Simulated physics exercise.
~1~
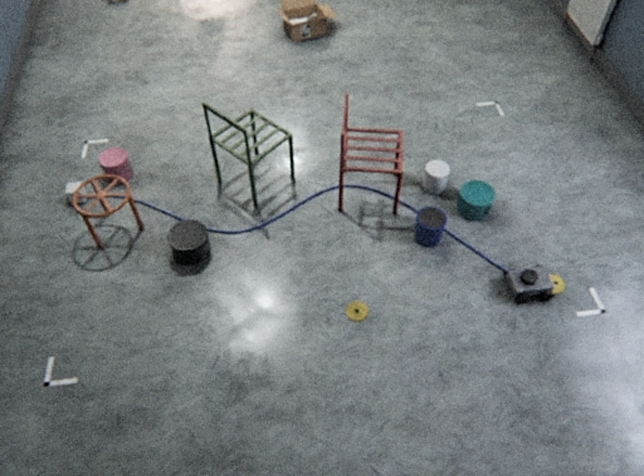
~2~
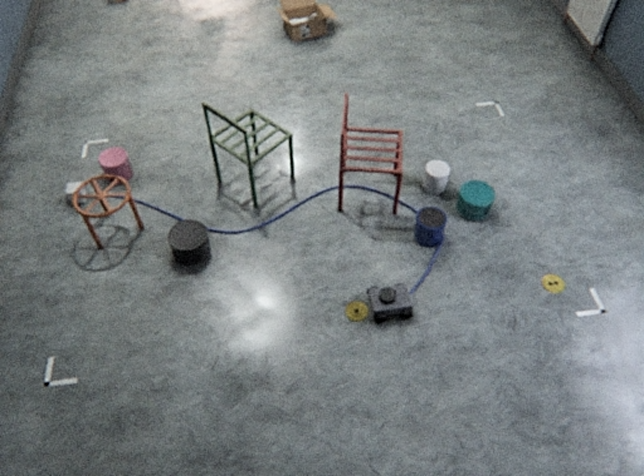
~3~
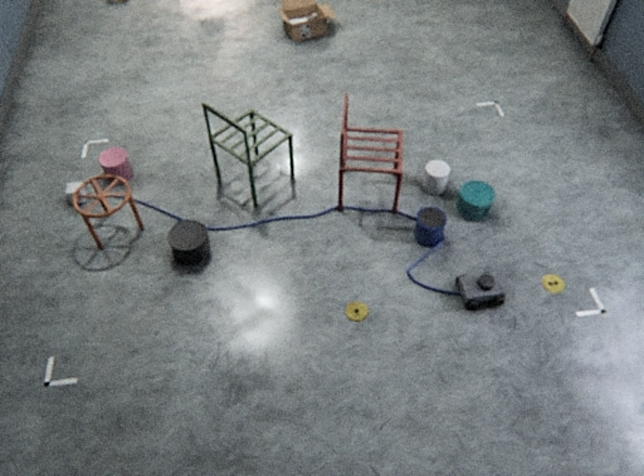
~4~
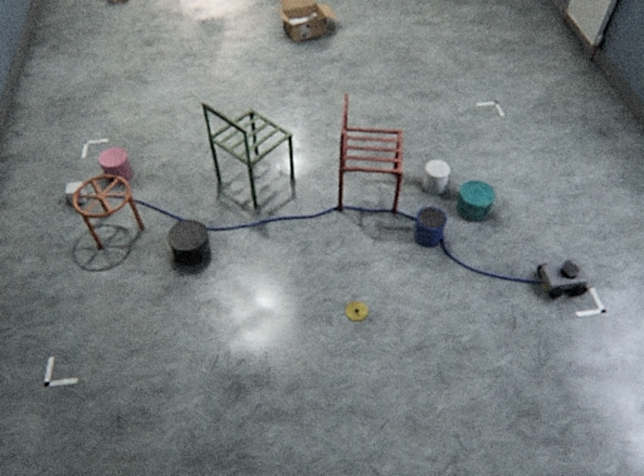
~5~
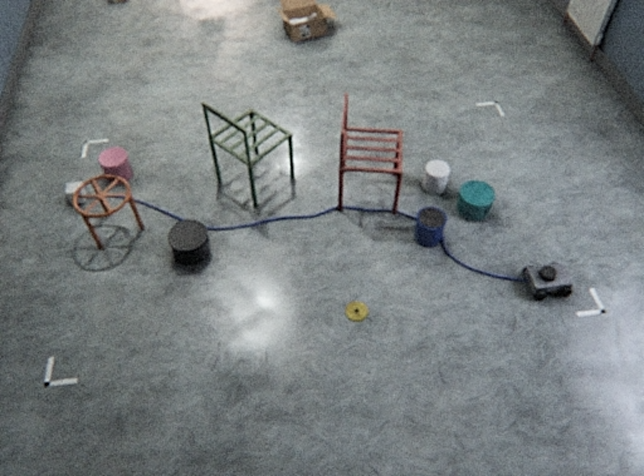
A small cart pulls a blue lead left, then back right, ending near a corner mark.
